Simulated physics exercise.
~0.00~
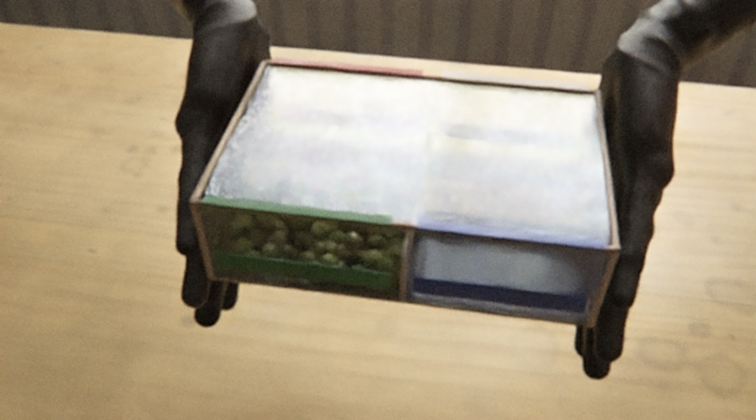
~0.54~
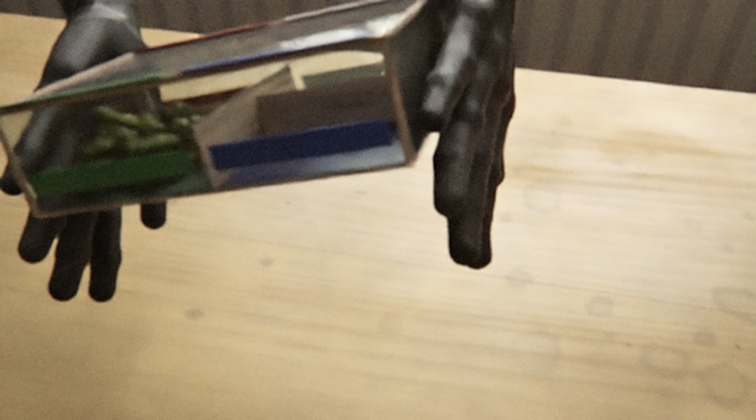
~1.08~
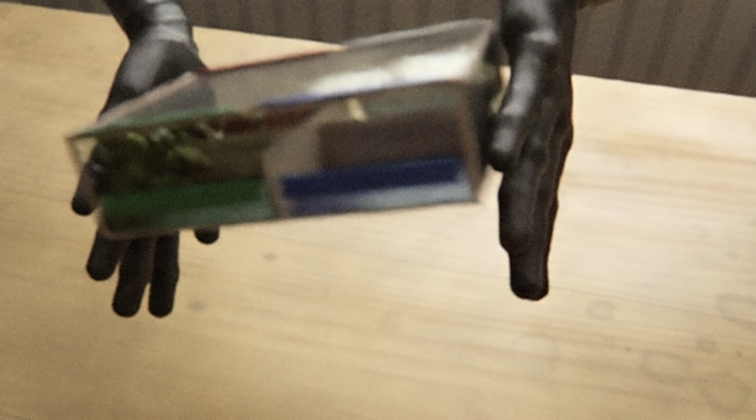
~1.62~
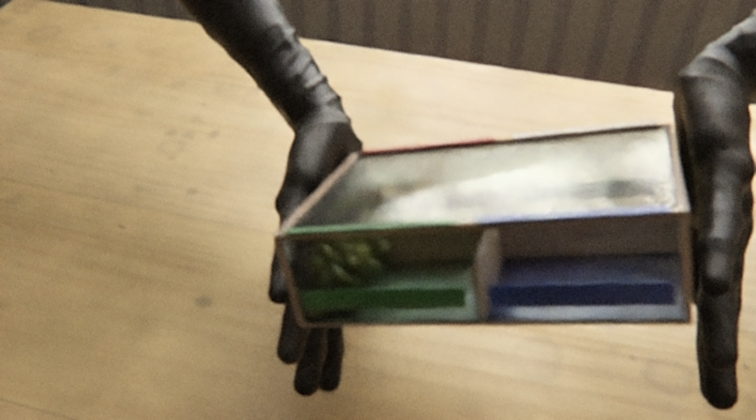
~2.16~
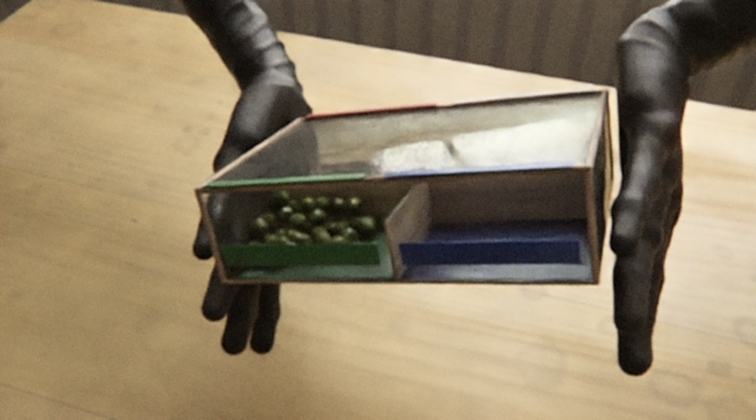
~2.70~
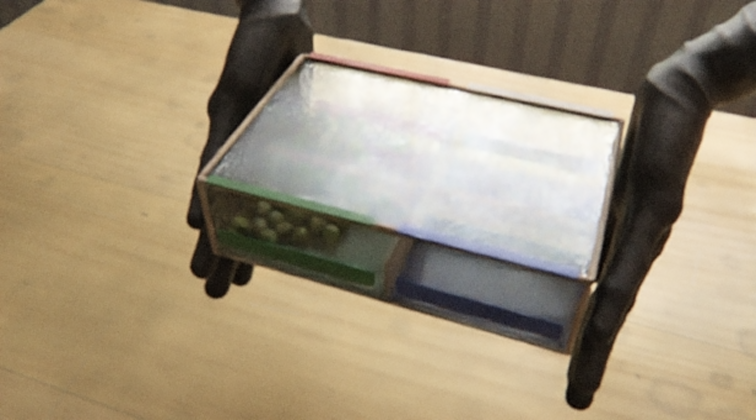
Above a wooden table, two dark hands tilt and shake a clear divided box of small green olives, then level it.
